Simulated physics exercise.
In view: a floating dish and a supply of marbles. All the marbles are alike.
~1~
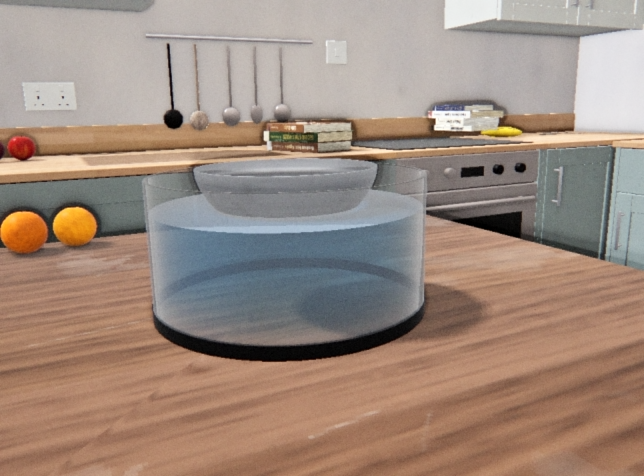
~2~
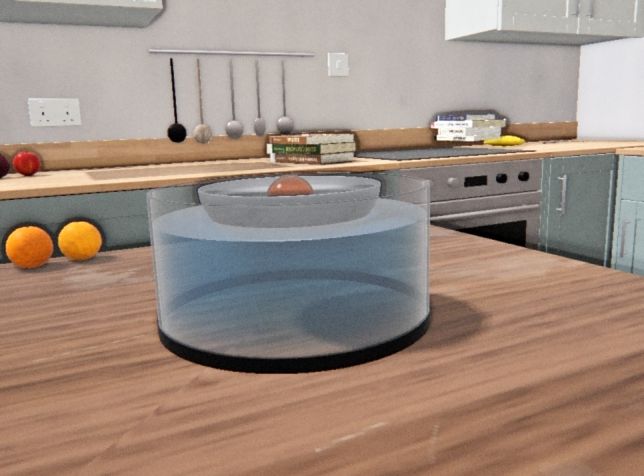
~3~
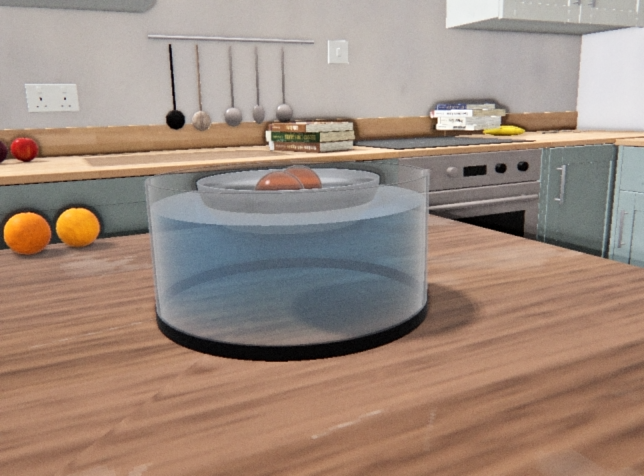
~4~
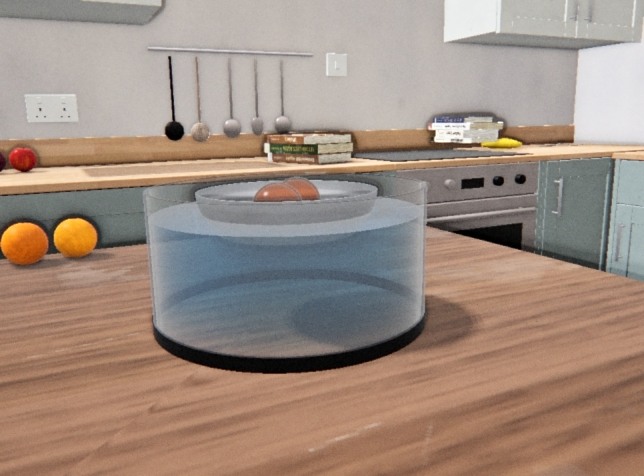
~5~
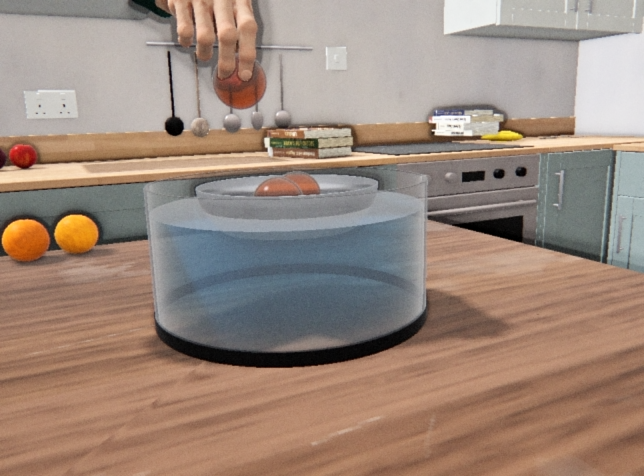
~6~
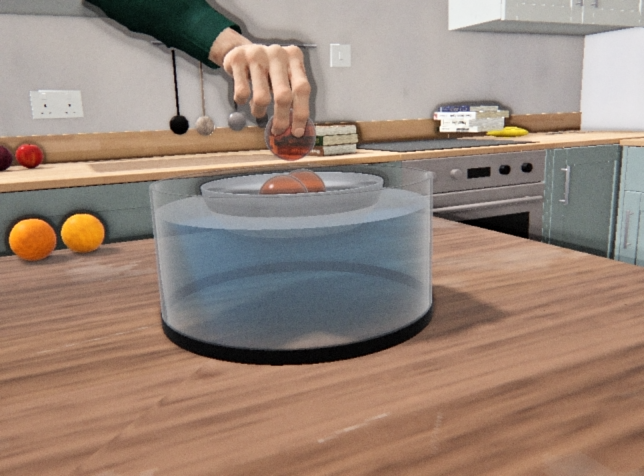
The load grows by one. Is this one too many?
With one more the dish stays afloat.
A moment on, the glass marble is in and the dish dips.
Further on, it steadies; about a third of its side above the surface.
When it is over, the dish floats; about a third of its side above the surface.
